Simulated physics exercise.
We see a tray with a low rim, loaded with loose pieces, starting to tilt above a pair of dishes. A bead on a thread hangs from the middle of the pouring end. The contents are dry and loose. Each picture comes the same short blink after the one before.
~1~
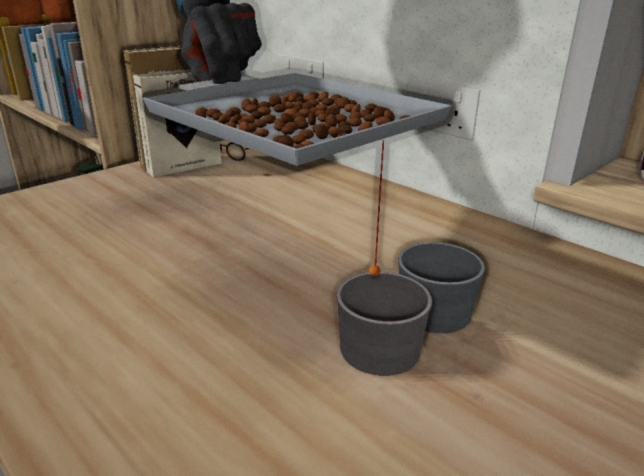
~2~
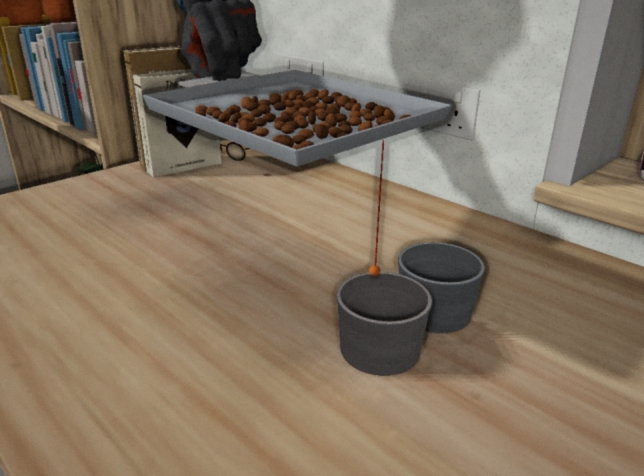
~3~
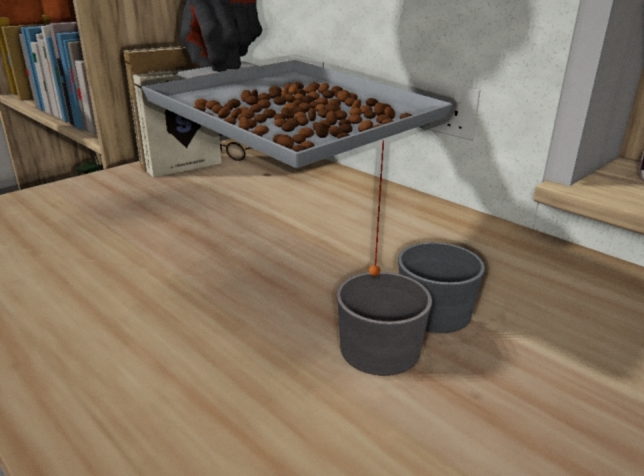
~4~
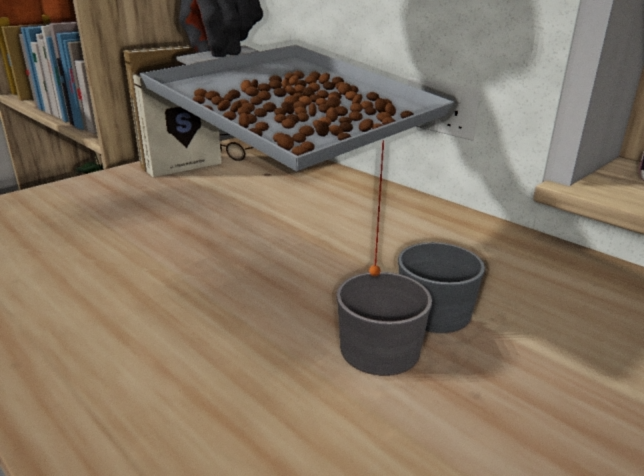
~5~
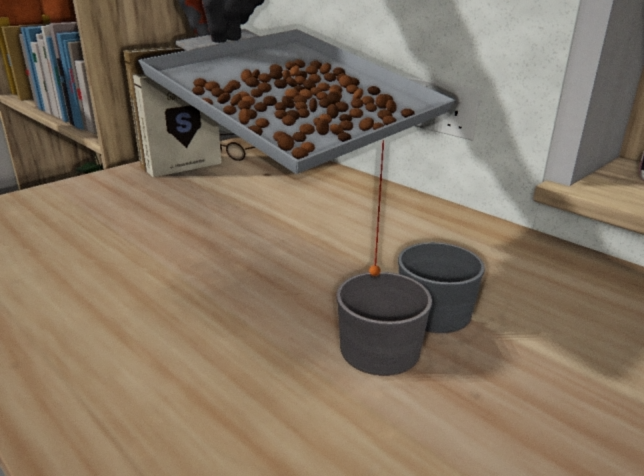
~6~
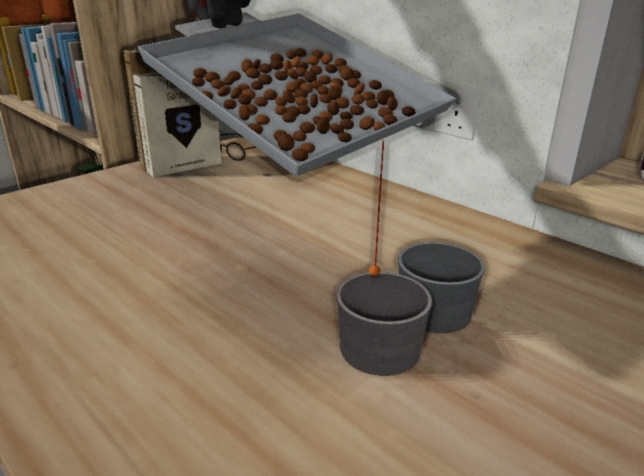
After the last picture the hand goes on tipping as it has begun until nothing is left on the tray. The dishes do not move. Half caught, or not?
Together they catch only the smaller part.
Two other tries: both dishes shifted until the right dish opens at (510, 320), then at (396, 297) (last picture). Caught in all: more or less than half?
The first try: Not half. The second: More than half.
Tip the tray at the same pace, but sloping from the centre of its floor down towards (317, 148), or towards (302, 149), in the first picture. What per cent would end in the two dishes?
About 10 and 0 per cent.
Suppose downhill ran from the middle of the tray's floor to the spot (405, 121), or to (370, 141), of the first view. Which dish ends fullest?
First the right-hand dish, then the dish on the left.
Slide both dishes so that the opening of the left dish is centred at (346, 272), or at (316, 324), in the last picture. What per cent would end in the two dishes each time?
In turn 0 and 70 in a hundred.
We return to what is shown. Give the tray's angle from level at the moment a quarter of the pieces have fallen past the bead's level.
Around 90° of tilt.
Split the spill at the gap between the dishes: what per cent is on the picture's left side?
It comes to 90 per cent or so.
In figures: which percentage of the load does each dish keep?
The left dish has 20 per cent, the right dish has 0.
Soon, tray tipped steeply; nearly all on the tray; a stray few in the air.
A while on, tray tipped right over; about a quarter on the tray; a small part in the left dish; about a third outside both; about a third in the air.
Towards the end, tray tipped past a quarter turn; about a quarter in the left dish; most outside both.
Finally, tray tipped past a quarter turn; about a quarter in the left dish; none in the right dish; most outside both.
